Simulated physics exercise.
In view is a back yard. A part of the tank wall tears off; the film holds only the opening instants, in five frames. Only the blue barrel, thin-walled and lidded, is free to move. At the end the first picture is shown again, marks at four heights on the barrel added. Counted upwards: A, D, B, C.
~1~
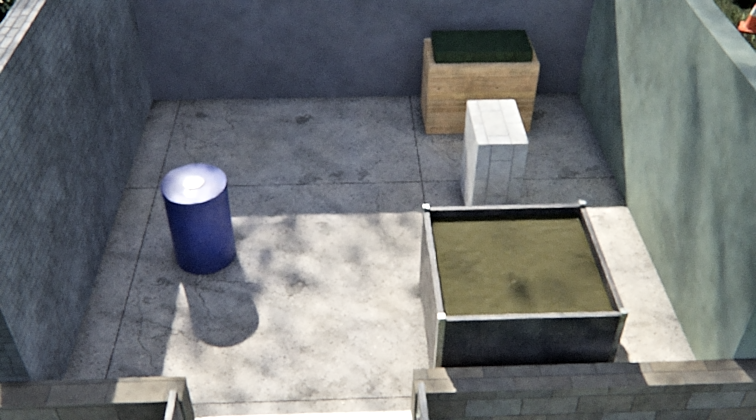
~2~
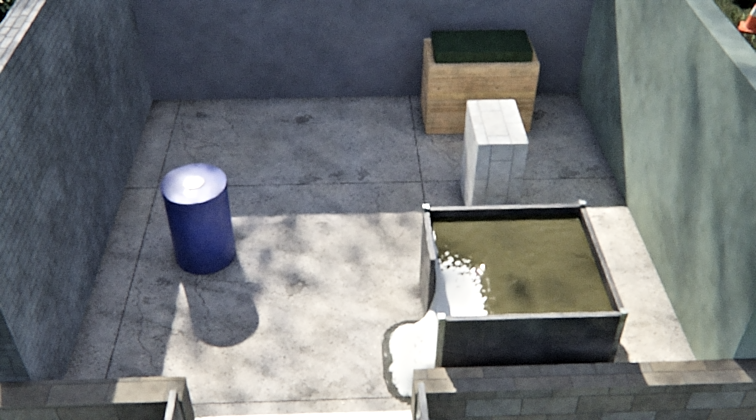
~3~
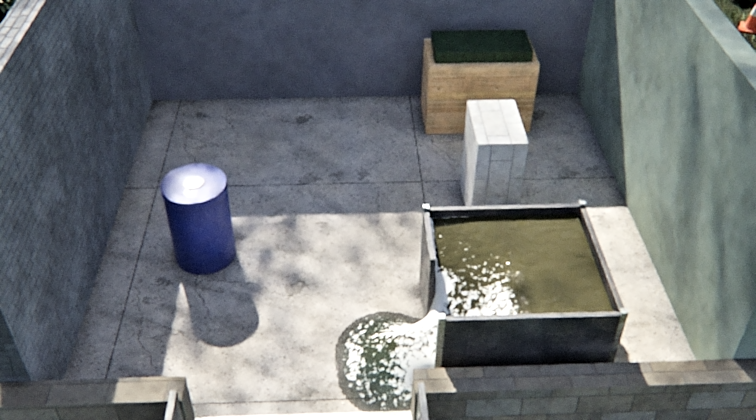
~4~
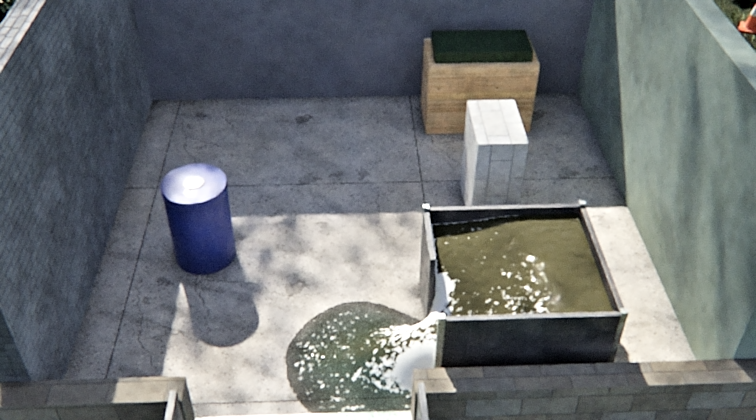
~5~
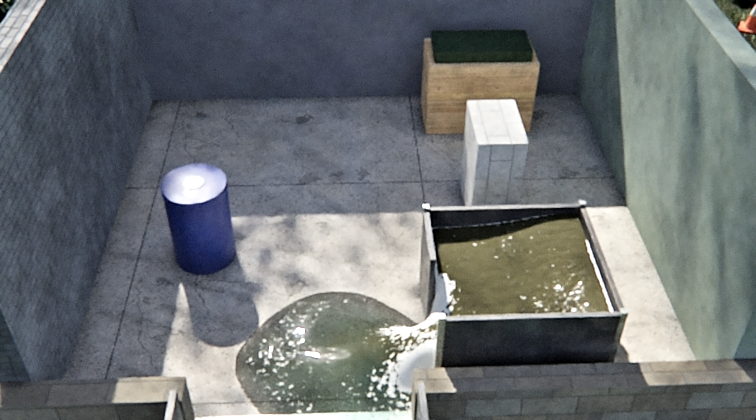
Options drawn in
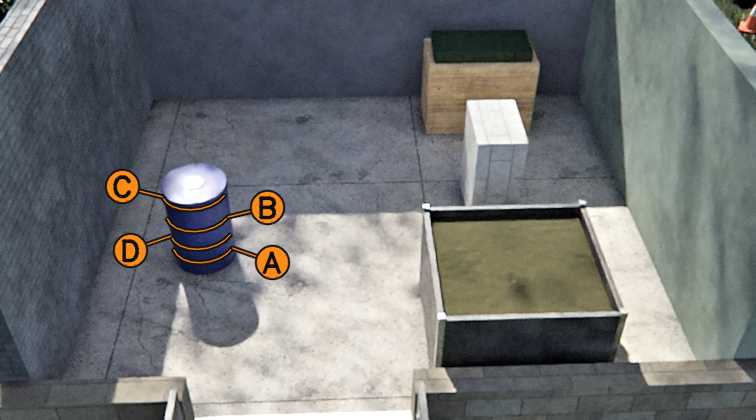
Murky water poured out of the left side of a big square tank in a walled back yard and spread leftward across the paving in a widening puddle, while the blue barrel stood still.
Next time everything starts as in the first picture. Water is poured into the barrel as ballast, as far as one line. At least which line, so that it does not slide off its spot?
The answer is line A.
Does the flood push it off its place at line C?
No, not at all.
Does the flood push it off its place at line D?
No, not at all.
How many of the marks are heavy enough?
All of the four.
In orange, A at (200, 262); B at (194, 231); C at (190, 209); D at (198, 249); from the bottom up A, D, B, C.
If A is chosen, it does not move.
If B is chosen, it does not move.
If C is chosen, it does not move.
If D is chosen, it does not move.
